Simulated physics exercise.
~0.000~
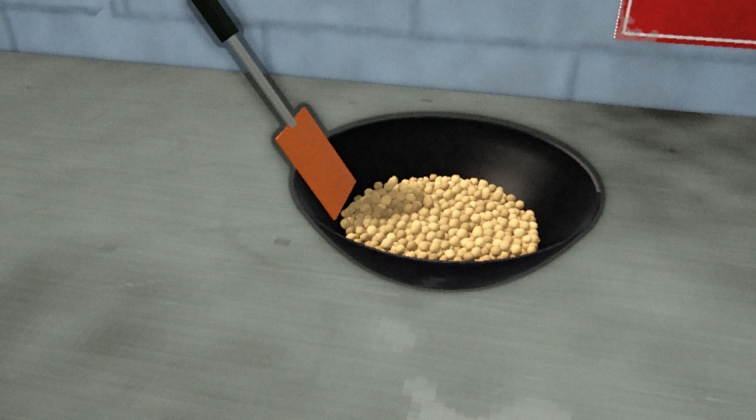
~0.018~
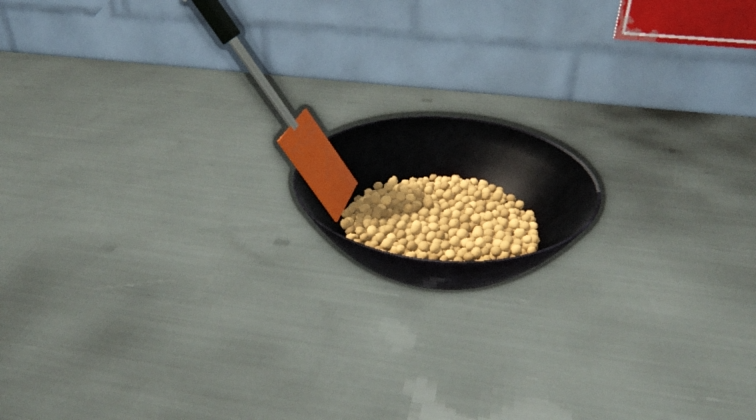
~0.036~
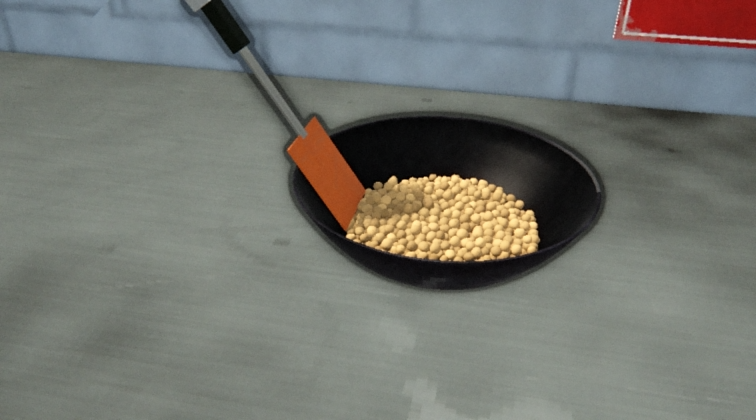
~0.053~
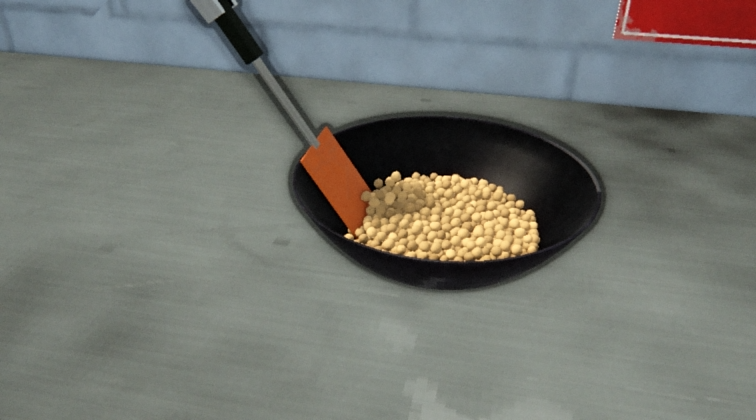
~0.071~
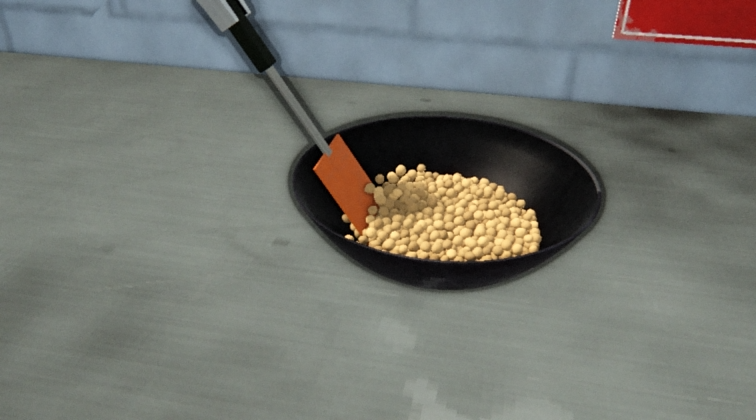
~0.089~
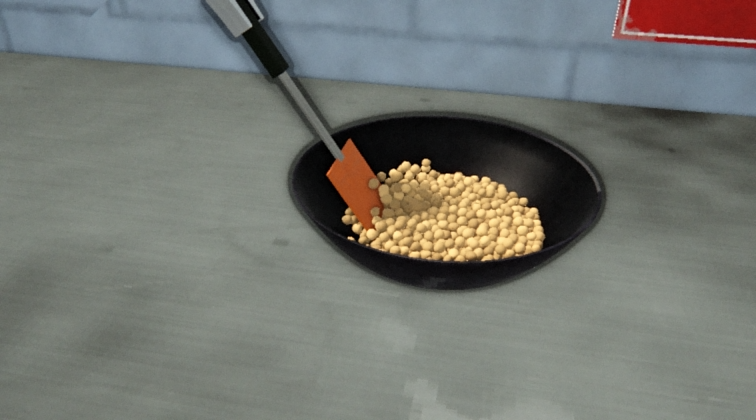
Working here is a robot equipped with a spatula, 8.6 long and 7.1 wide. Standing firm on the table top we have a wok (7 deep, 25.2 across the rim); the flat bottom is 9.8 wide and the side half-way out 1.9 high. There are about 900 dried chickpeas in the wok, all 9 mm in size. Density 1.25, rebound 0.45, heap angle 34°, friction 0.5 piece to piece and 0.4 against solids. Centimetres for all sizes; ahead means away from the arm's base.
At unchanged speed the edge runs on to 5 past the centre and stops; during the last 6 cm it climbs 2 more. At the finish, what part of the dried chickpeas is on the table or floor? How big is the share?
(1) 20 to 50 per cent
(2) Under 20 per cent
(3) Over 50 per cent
Answer: 2.
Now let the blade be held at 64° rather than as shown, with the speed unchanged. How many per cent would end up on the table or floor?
Then roughly 0 percent.
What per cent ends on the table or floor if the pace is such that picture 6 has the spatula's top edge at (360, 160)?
Near 5 in a hundred.
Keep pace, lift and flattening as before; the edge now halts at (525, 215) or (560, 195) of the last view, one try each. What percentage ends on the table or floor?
First try about 10 percent, second about 30 percent.
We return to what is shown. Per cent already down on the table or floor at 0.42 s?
It comes to some 0 in a hundred.
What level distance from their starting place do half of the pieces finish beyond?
I'd guess close to 4 centimetres.
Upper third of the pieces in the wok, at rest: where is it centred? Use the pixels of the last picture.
You'll find it at about (533, 210).
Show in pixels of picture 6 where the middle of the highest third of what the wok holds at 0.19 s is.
The middle sits at approx. (507, 210).
After 0.14 s, sloping 56°, highest piece 6 above the table; 900 in the wok.
After 0.19 s, sloping 56°, highest piece 6 above the table; 900 in the wok.
After 0.42 s, sloping 56°, highest piece 7 above the table; 899 in the wok, 1 on the table or floor.
After 1.47 s, sloping 56°, highest piece 7 above the table; 899 in the wok, 1 on the table or floor.
At rest, 899 in the wok, 1 on the table or floor. That is 0 % on the table or floor.
